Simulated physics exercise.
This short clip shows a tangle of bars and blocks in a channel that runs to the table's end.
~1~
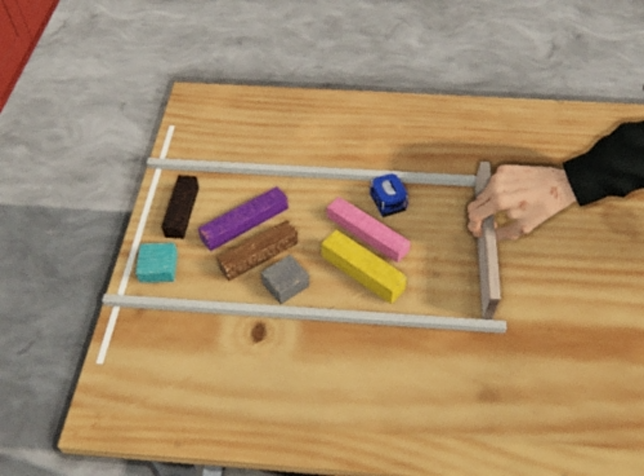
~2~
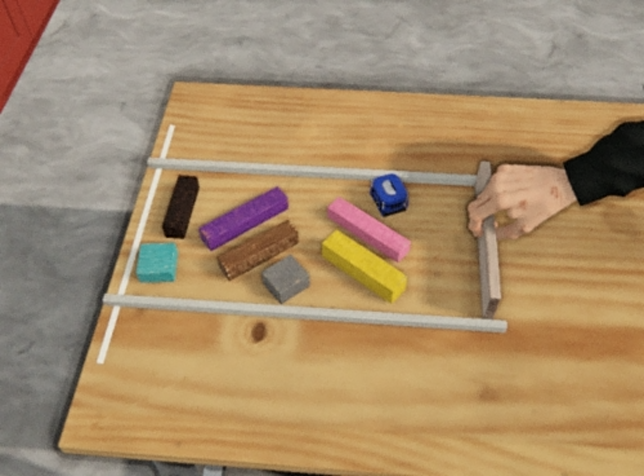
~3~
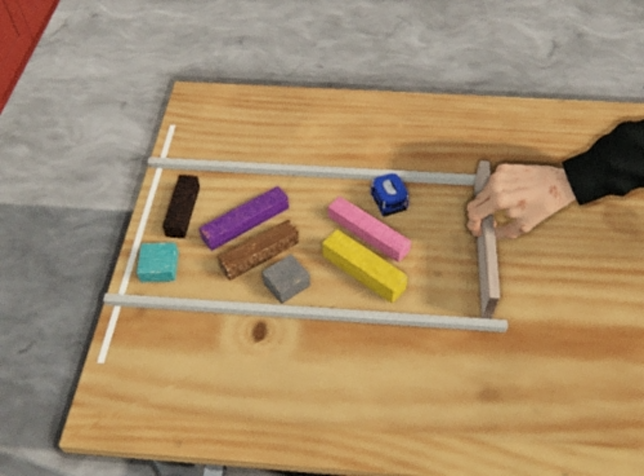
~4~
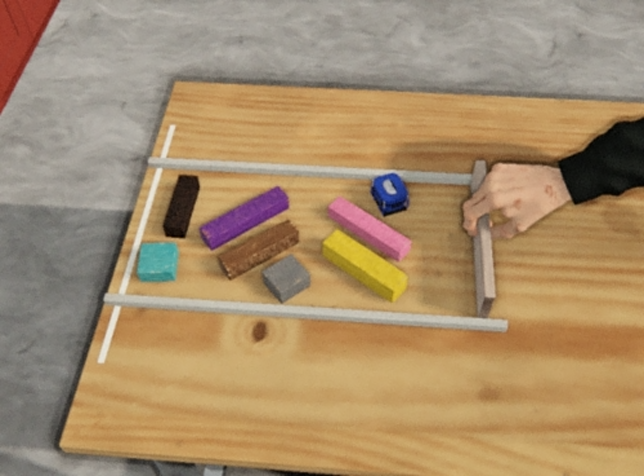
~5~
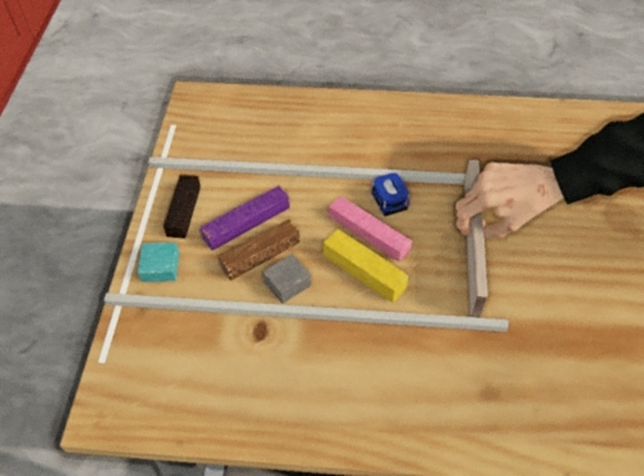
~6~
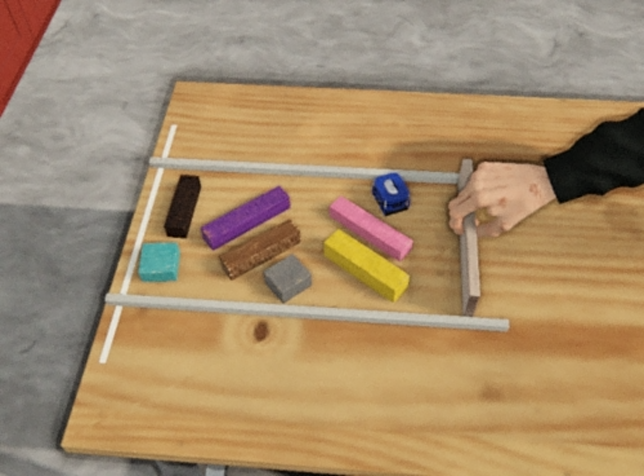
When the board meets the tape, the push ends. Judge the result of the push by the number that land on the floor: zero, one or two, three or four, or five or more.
Looks like at least five of them go over the edge.
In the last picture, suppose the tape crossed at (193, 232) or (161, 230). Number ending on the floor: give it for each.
3 and 5 down on the floor.
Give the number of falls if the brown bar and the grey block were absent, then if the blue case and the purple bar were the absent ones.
Result, first then second: 5, 5.
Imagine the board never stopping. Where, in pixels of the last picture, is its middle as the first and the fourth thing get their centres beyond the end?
Roughly (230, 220) for the earlier crossing, roughly (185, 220) for the later one.
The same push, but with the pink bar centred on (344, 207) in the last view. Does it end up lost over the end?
In that case it goes down.
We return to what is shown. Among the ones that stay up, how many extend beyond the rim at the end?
The total would be 1.
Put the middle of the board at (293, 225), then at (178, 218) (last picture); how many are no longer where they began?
Counts: 6, 8.
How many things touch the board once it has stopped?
It's 1 of them.
A little later, none off yet; turquoise block at rest near (160, 262); black bar at rest near (183, 206); purple bar at rest near (247, 218).
Next, none off yet; turquoise block at rest near (160, 262); black bar at rest near (181, 206); purple bar shifted a little near (203, 209).
Later still, one off so far; turquoise block tilted well over near (102, 271); black bar dropping near (142, 330); purple bar tilted well over near (117, 219).
When it is over, the number that fall off is five or more; down, pink bar, yellow bar, grey block, brown bar, purple bar, black bar and turquoise block.
